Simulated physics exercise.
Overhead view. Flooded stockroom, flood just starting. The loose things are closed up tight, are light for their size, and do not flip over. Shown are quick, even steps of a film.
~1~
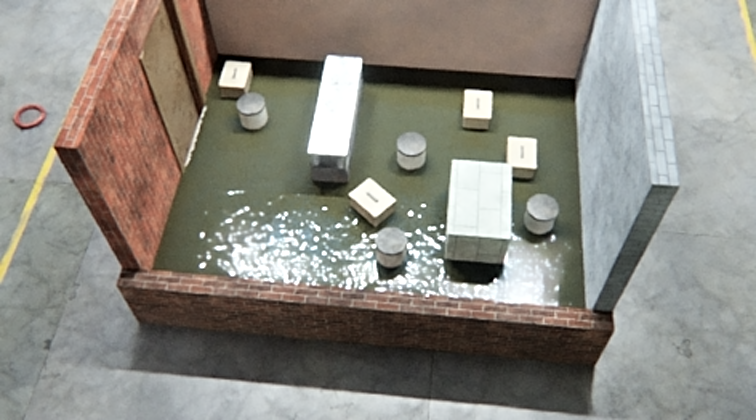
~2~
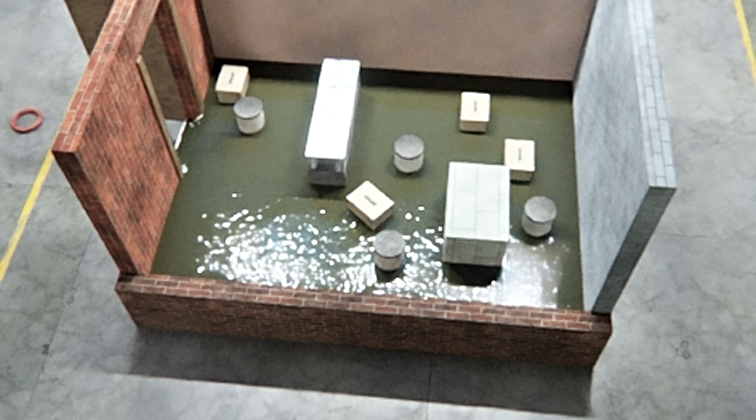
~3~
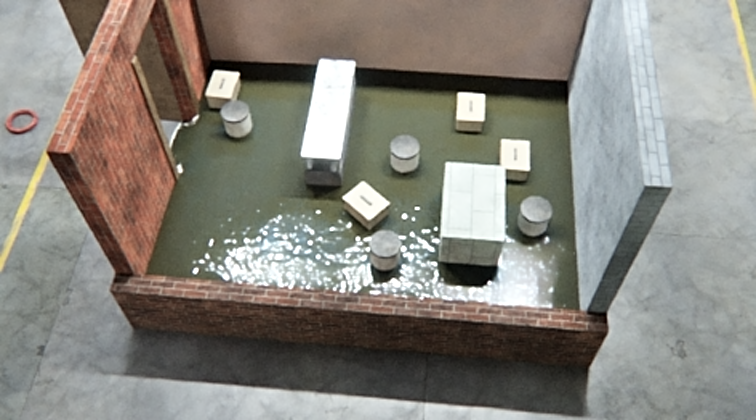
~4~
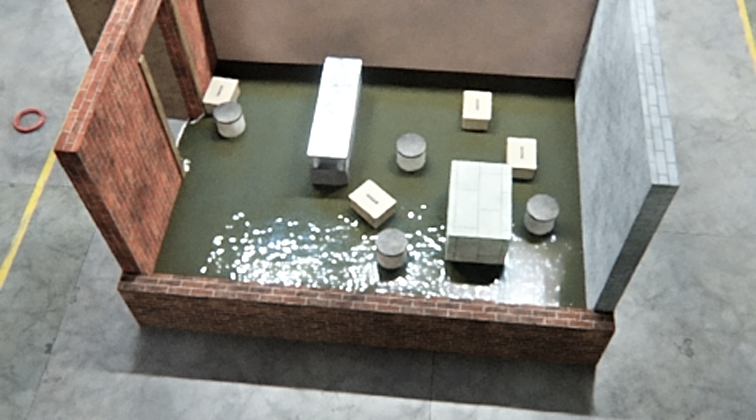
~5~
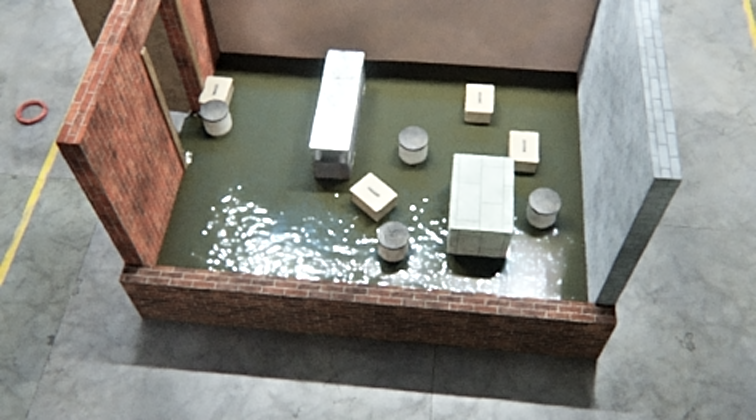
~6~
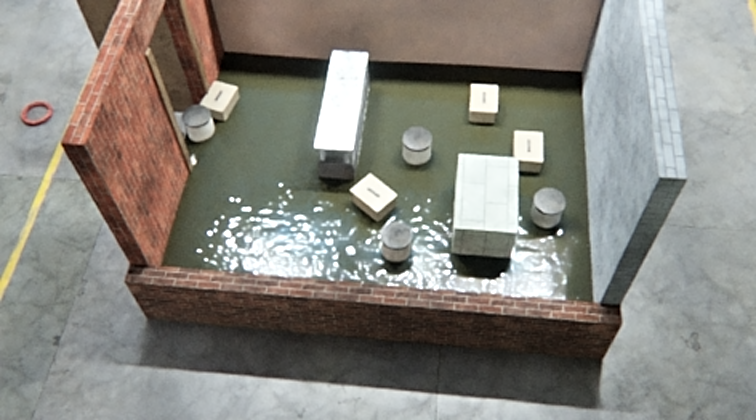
Murky green water covers the floor of an open-topped, brick-walled stockroom, seen from high above with the camera shifting slightly. Pale boxes and round grey pails sit around a long white unit and a light grey block, with a red ring outside on the left. A tan panel in the left wall gives way to an opening, then the upper-left pail and box drift left, the pail moving farther, up beside the gap.
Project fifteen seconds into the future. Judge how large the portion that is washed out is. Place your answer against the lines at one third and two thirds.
It sits between the two lines.
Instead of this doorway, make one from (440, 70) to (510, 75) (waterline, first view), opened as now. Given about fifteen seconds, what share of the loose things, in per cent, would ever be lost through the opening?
It works out at some 60 per cent of the things.
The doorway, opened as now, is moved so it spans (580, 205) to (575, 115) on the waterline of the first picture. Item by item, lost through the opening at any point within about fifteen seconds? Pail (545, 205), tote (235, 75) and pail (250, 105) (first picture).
Object one: Leaves; object two: Remains; object three: Remains.
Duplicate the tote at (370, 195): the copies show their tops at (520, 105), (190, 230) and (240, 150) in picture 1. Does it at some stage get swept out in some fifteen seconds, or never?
Remains, exits, exits.
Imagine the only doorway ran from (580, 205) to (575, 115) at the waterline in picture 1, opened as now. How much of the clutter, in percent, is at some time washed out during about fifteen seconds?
Result: Roughly 80 per cent.
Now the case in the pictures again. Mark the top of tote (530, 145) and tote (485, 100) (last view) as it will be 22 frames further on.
Expect the tops close to (469, 147) and (424, 103).
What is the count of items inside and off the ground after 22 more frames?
My count is 5.
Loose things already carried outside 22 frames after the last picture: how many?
The number comes to 3.
A moment on, 2 of 8 are out; 6 afloat.
Next, 2 of 8 are out; 6 afloat.
Later, 3 of 8 are out; 5 afloat.
In the end, 4 of 8 are out; 4 afloat.
